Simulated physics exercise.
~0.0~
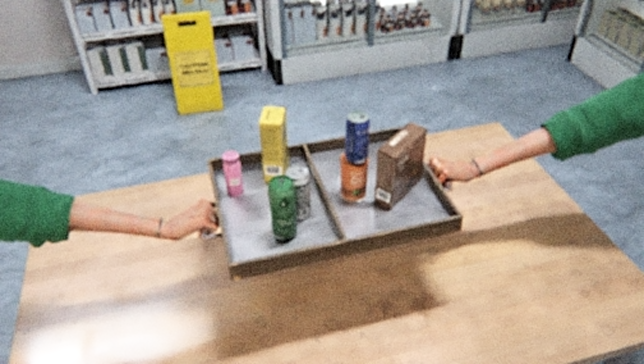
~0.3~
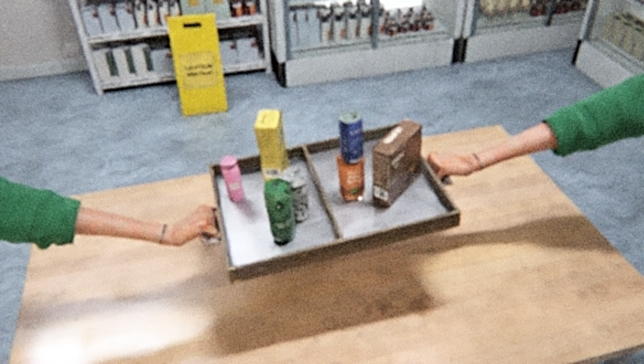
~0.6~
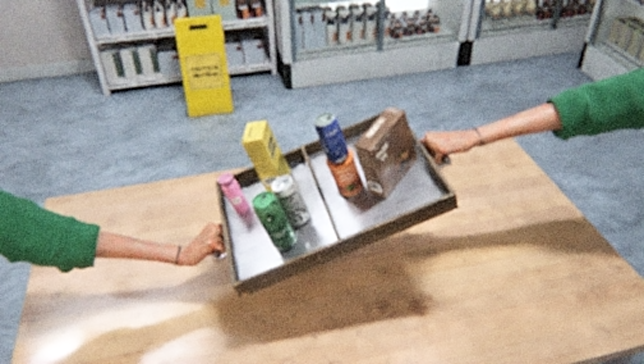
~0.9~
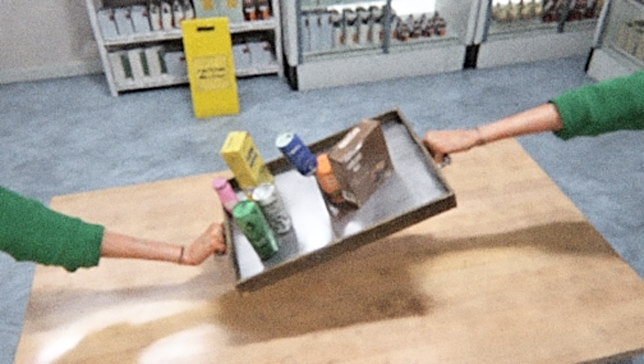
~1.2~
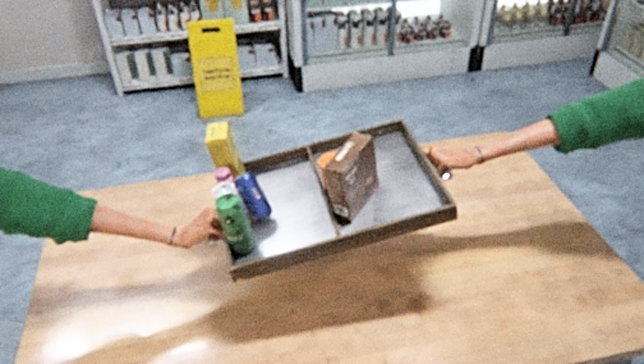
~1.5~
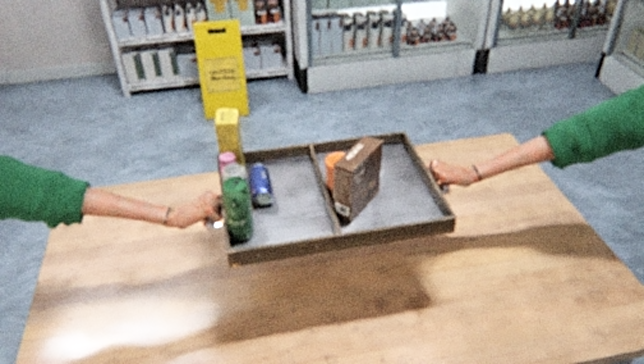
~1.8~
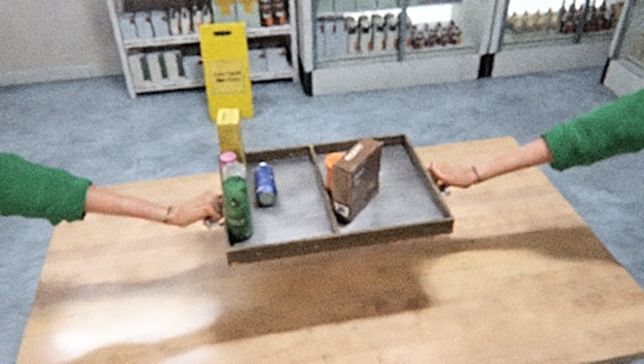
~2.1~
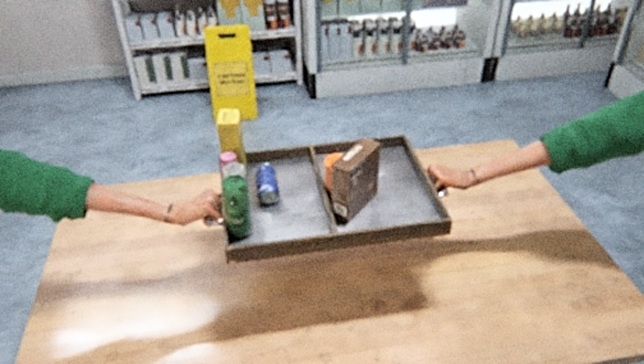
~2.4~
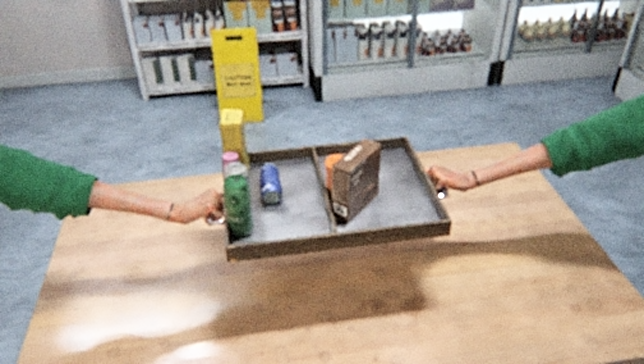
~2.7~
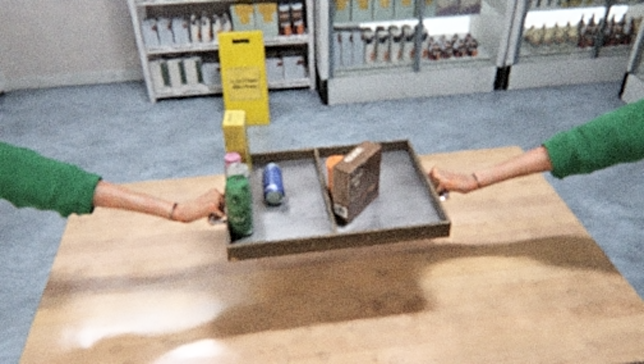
In a shop with stocked shelves and a yellow floor sign behind, two green-sleeved arms hold a divided tray above a wooden table. Cans, a pink shaker, a yellow carton and a brown packet stand on it. The hands dip the left side, and the items lean and slide that way. The blue can tips off the orange tin, crosses the divider and drops into the left section. The tray returns to level, leaving the blue can on its side, the green can and yellow carton upright at the left, and the brown packet still standing beside the divider.
